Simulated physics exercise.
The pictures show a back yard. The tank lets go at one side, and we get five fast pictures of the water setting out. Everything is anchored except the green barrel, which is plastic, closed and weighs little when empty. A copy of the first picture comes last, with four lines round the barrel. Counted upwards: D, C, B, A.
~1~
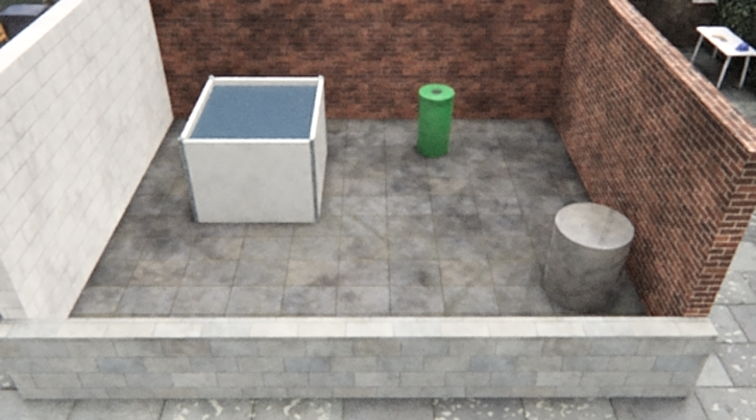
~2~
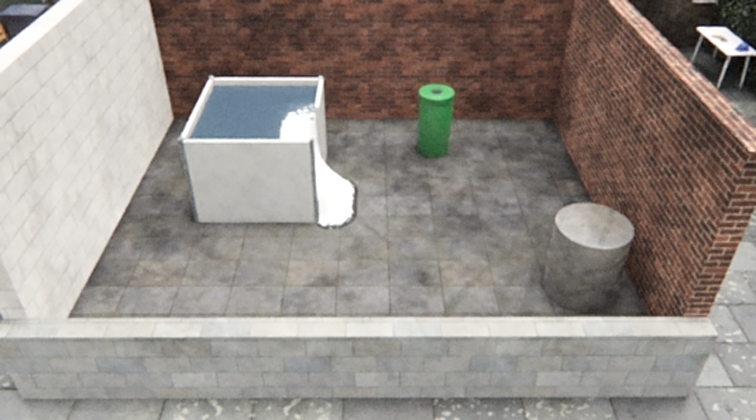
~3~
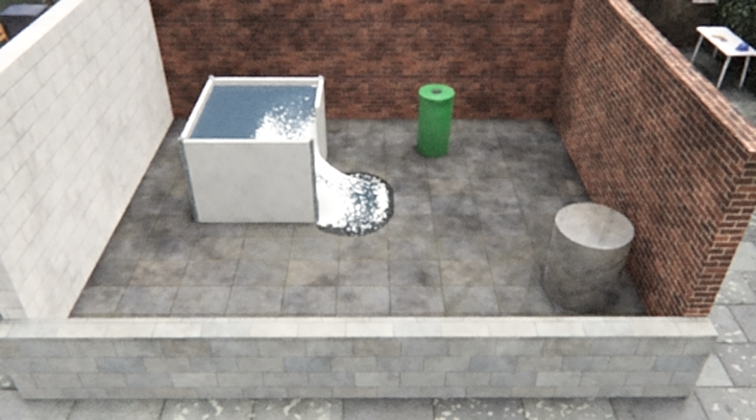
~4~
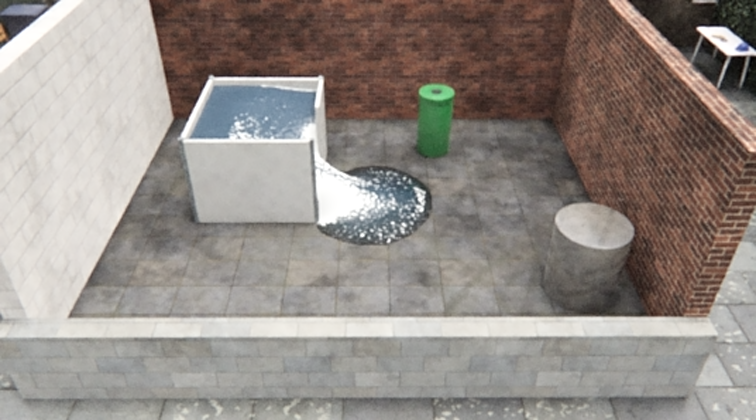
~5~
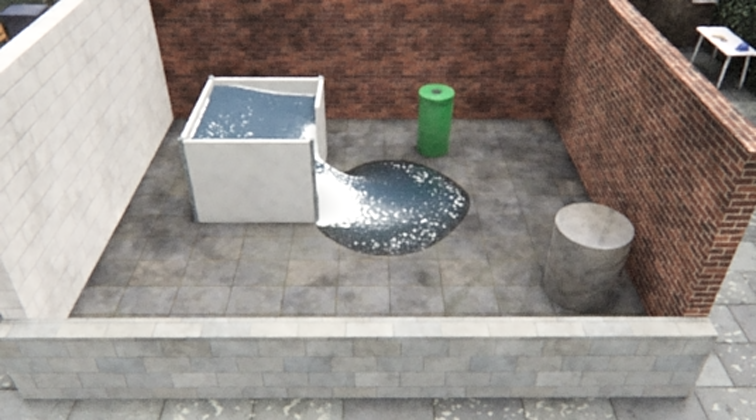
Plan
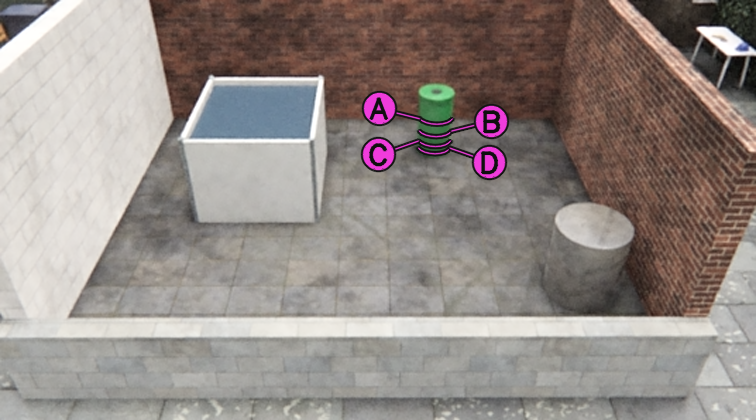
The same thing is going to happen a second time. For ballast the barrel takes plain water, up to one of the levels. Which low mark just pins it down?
Take C.
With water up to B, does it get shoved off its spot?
No, not at all.
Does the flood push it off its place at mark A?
No, not at all.
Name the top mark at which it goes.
That would be D.
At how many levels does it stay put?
Three of the four.
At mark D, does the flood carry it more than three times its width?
No, less.
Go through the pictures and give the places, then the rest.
Lid of the green barrel at (437, 92); tank full, its middle at (258, 113).
Water covers 2 % of the ground and is seen nearest the barrel at (341, 180).
Water covers 4 % of the ground and is seen nearest the barrel at (382, 182).
Water covers 7 % of the ground and is seen nearest the barrel at (409, 177).
Lid of the green barrel at (437, 92); water covers 11 % of the ground and is seen nearest the barrel at (421, 167).
On the marked copy, A at (437, 124); B at (436, 136); C at (435, 146); D at (435, 153); from the bottom up D, C, B, A.
If A is chosen, it does not move.
If B is chosen, it does not move.
If C is chosen, it does not move.
If D is chosen, it is pushed about twice its own width away.
